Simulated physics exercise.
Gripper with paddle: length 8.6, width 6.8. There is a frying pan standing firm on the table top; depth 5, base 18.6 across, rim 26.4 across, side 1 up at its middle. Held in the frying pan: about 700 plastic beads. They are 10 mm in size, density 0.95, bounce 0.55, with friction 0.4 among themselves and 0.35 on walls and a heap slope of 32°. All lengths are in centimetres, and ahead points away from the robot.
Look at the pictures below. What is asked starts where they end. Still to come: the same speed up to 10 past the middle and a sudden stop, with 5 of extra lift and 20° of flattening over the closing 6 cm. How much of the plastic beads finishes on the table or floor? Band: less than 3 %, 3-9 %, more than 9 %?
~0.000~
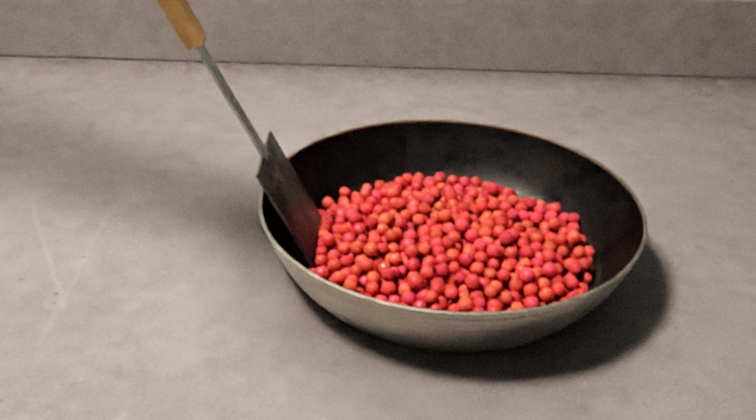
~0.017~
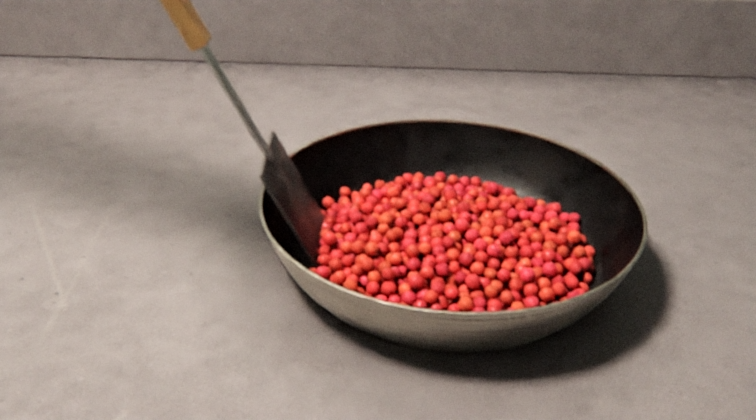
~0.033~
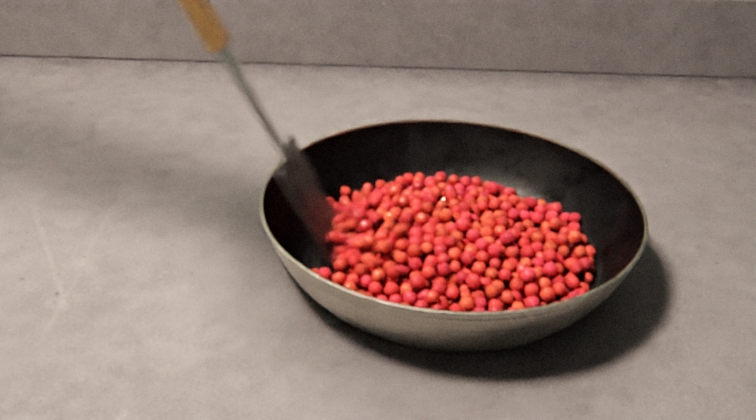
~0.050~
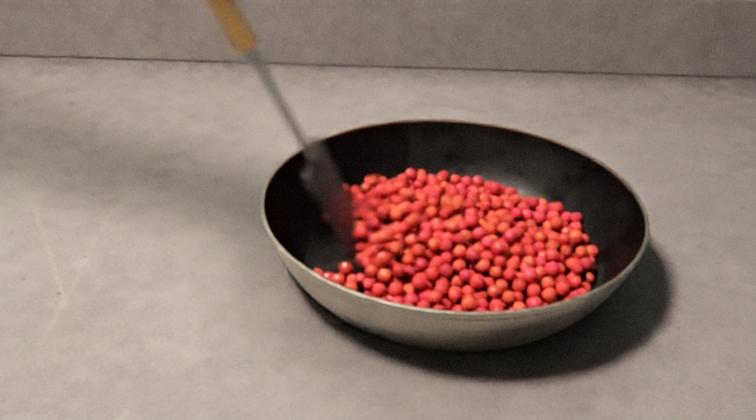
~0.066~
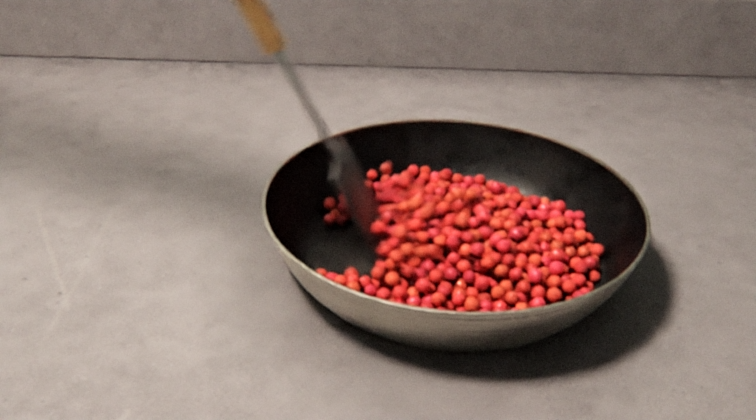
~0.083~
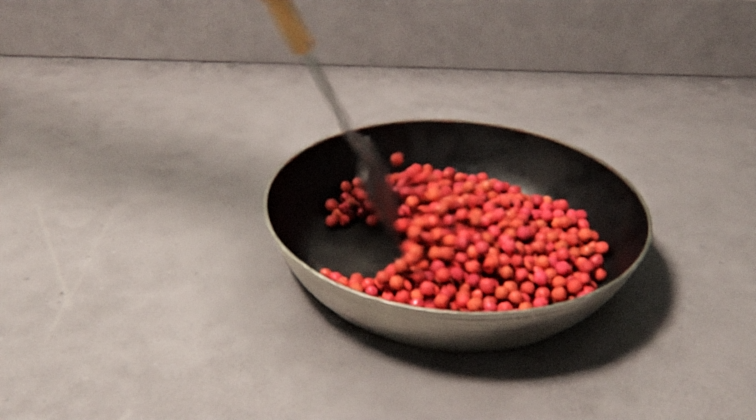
More than 9 %.
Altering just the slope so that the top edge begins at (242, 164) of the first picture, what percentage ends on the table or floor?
Roughly 15%.
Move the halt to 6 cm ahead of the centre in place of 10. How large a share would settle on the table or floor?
In that case some 10 per cent.
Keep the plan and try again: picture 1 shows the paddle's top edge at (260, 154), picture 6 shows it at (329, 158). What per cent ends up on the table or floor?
Roughly 10 %.
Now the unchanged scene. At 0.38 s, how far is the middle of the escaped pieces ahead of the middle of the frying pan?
About 26 cm.
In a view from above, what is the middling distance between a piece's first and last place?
3 cm.
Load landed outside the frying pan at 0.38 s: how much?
My estimate is roughly 10 %.
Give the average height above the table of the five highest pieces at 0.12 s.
They are some 6 cm up.
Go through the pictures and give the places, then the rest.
Paddle top edge at (263, 152), sloping 63°; upper third of the load around (449, 239), from x 315 to 590, top at y 180; 702 in the frying pan, in the first picture.
Paddle top edge at (267, 152), sloping 63°; upper third of the load around (445, 238), from x 315 to 590, top at y 180, in the second picture.
Paddle top edge at (284, 154), sloping 63°; upper third of the load around (437, 237), from x 315 to 590, top at y 180, in the third picture.
Paddle top edge at (310, 155), sloping 63°; upper third of the load around (435, 232), from x 315 to 590, top at y 175, in the fourth picture.
Paddle top edge at (337, 156), sloping 63°; upper third of the load around (442, 231), from x 320 to 595, top at y 170, in the fifth picture.
Paddle top edge at (363, 157), sloping 63°; upper third of the load around (448, 226), from x 325 to 600, top at y 160; 702 in the frying pan, in the sixth picture.
By 0.12 s, sloping 63°, highest piece 6 above the table; 702 in the frying pan.
By 0.16 s, sloping 57°, highest piece 7 above the table; 702 in the frying pan.
By 0.38 s, sloping 43°, highest piece 18 above the table; 607 in the frying pan, 57 on the table or floor, 38 on the blade or in flight.
By 1.43 s, sloping 43°, highest piece 4 above the table; 607 in the frying pan, 95 on the table or floor.
Final count, 607 in the frying pan, 95 on the table or floor. That is 14 % on the table or floor.
